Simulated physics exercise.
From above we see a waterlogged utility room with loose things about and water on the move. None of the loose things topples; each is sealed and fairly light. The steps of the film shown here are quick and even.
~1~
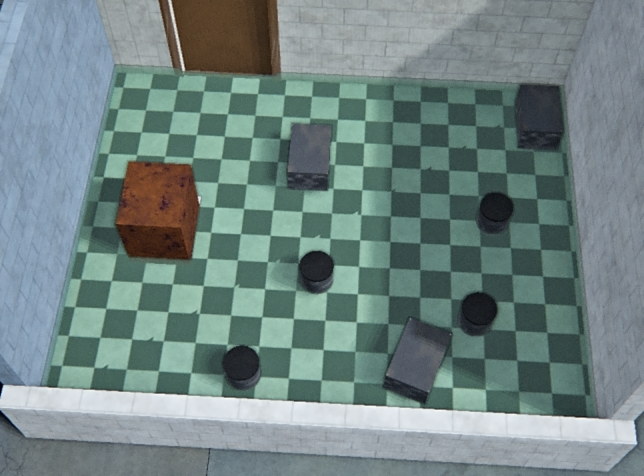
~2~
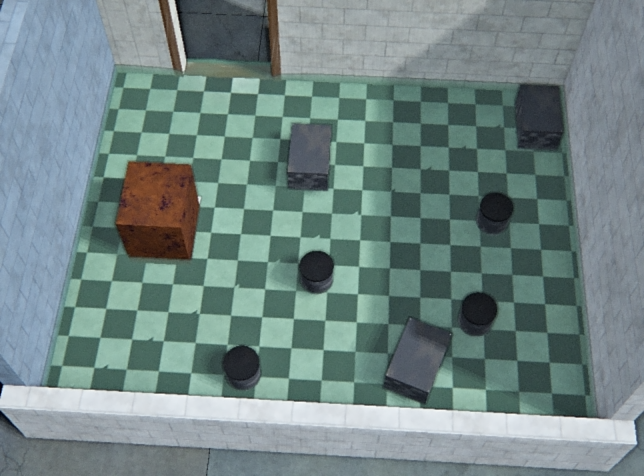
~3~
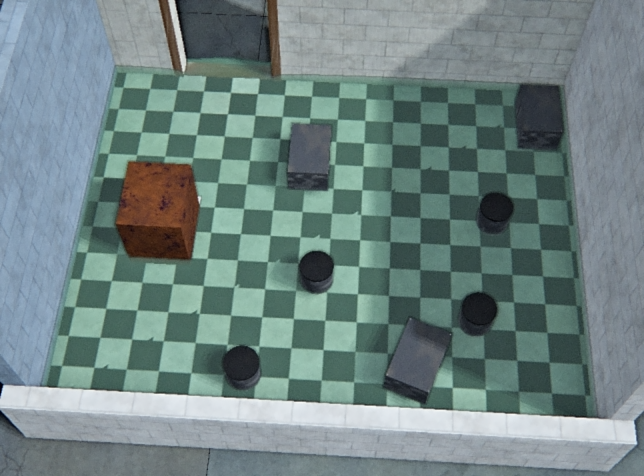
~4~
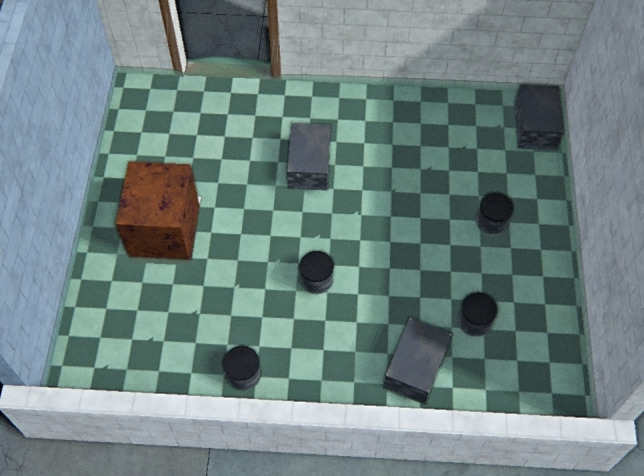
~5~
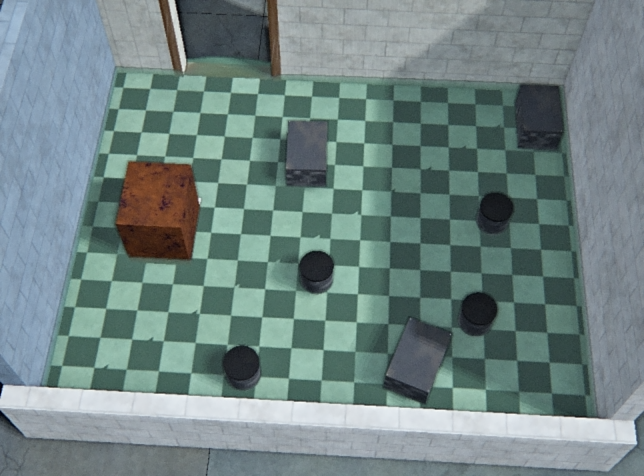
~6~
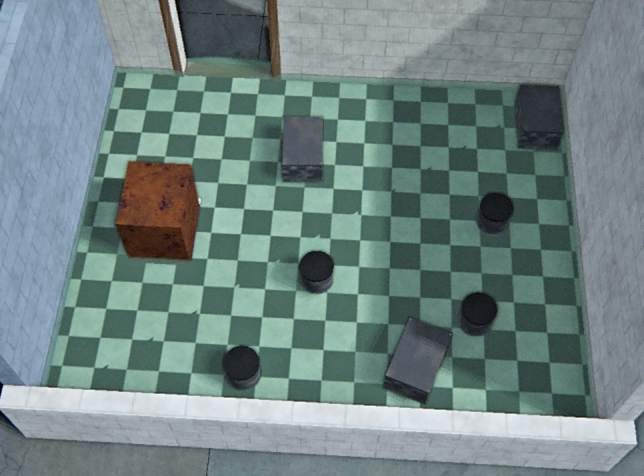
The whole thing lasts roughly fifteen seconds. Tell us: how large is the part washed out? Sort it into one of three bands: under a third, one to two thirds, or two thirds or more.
It falls in the lowest band, under a third.
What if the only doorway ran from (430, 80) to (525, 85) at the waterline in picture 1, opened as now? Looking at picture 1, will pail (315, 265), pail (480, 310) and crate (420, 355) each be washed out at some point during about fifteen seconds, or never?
First never exits, second never exits, third never exits.
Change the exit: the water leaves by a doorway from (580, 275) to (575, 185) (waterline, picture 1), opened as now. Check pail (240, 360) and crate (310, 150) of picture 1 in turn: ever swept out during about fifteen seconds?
In sequence, the two end up trapped and trapped.
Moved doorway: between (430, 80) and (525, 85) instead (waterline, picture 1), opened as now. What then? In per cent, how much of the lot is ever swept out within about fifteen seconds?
About 40 per cent.
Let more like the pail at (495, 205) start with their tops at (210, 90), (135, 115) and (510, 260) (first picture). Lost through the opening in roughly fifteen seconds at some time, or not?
One after the other: Carried outside, out, still in.
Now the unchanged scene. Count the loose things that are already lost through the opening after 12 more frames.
That gives 1.
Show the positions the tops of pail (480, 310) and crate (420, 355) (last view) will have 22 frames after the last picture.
I'd expect them close to (458, 286) and (397, 339).
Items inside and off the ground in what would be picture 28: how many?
Counting them up gives 6.
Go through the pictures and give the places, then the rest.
The first frame shows a crate at (310, 148), afloat; a pail at (317, 265) floats; 0 of 7 have shifted.
The second frame shows a crate at (310, 148) floats; a pail at (317, 265) floats; 0 of 7 have shifted.
The third frame shows a crate at (310, 148) floats; a pail at (317, 265), afloat; 0 of 7 have shifted.
The fourth frame shows a crate at (309, 148), afloat; a pail at (317, 265) floats; 0 of 7 have shifted.
The fifth frame shows a crate at (307, 145) floats, close to its start; a pail at (317, 265) floats; 1 of 7 have shifted.
The sixth frame shows a crate at (303, 140) floats, close to its start; a pail at (317, 265), afloat; 1 of 7 have shifted.
A moment on, 0 of 7 are out; 7 afloat.
Next, 1 of 7 are out; 6 afloat.
Later, 1 of 7 are out; 6 afloat.
In the end, 1 of 7 are out; 6 afloat.
